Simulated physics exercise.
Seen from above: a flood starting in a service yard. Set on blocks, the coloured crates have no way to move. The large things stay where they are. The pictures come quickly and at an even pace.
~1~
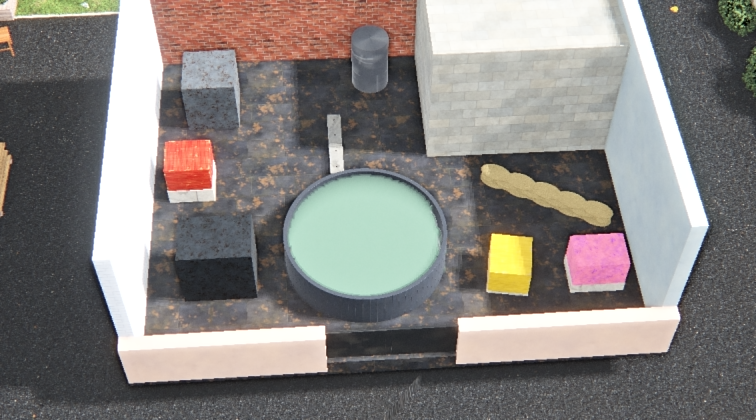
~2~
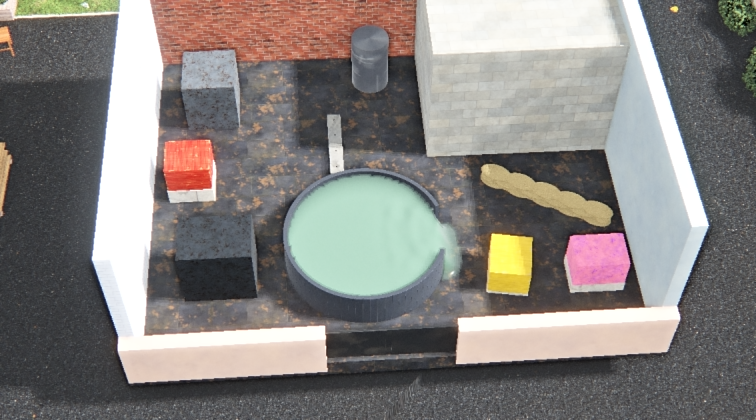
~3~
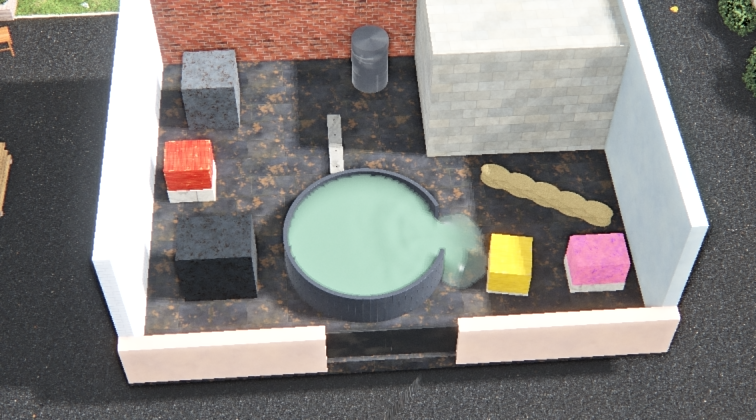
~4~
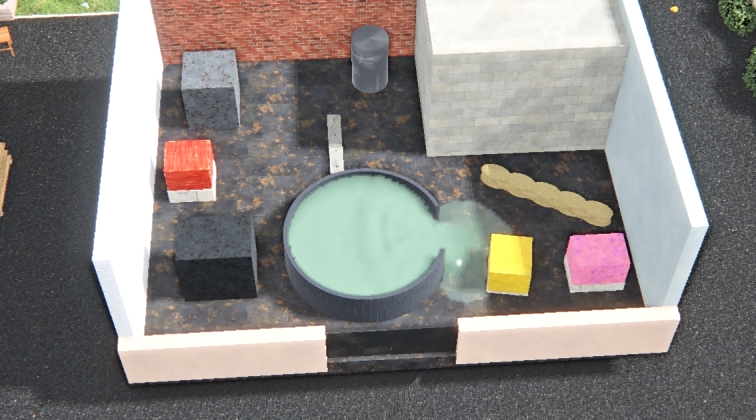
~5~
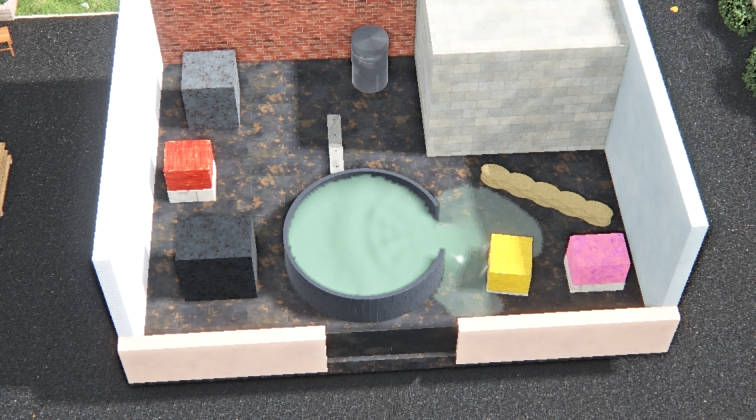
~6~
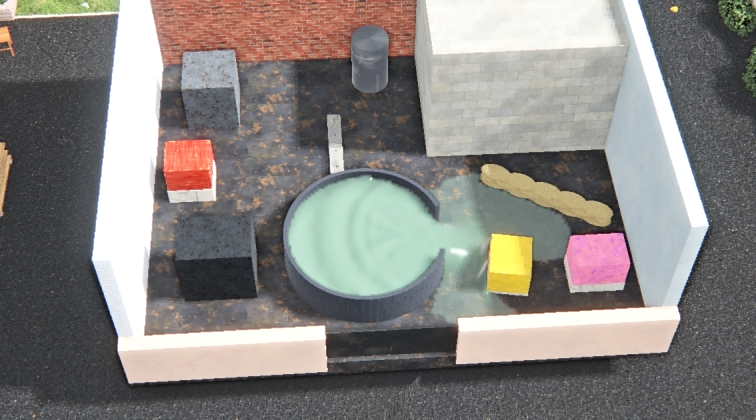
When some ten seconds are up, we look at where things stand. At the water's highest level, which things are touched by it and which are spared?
At the end, the yellow crate is within reach of the water; the pink crate is within reach of the water; the red crate is out of reach of the water.
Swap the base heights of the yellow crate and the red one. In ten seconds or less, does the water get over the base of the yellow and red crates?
Yellow crate drenched, red crate drenched.
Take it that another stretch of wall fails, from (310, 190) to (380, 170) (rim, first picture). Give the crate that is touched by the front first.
It's the red-painted one.
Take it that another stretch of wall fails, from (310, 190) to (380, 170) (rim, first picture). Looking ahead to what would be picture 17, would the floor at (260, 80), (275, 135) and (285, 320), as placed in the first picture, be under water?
Obs. 1: Sodden; obs. 2: Sodden; obs. 3: Moisture-free.
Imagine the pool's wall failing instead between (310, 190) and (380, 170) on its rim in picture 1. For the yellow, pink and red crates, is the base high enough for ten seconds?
Crate by crate: Yellow - hit; pink - left alone; red - left alone.
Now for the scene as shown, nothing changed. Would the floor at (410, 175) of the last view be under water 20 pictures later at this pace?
Result for the point: Waterlogged.
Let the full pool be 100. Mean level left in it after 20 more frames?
Near 54 in a hundred.
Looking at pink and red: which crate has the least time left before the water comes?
That's the pink-painted one.
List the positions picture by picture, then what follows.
The round tank at (365, 234) is whole and still, in the first picture.
The front is at a hidden place, out from the gap at (441, 243), in the second picture.
The front is at (463, 219), out from the gap at (441, 245), in the third picture.
The front is at (506, 231), out from the gap at (441, 245), in the fourth picture.
Water pours out at (441, 245) and has run to (532, 224), in the fifth picture.
The front is at (564, 231), out from the gap at (441, 245), in the sixth picture.
A moment on, water covers 15 % of the floor; the yellow crate water round its plinth, the pink crate water round its plinth, the red crate not reached.
Next, water covers 25 % of the floor; the yellow crate water round its plinth, the pink crate water round its plinth, the red crate not reached.
Then, water covers 45 % of the floor; the yellow crate water round its plinth, the pink crate water round its plinth, the red crate not reached.
Later, water covers 60 % of the floor; the yellow crate water round its plinth, the pink crate water round its plinth, the red crate not reached.
In the end, water covers 85 % of the floor; the yellow crate was topped, the pink crate was topped, the red crate stayed above the water.
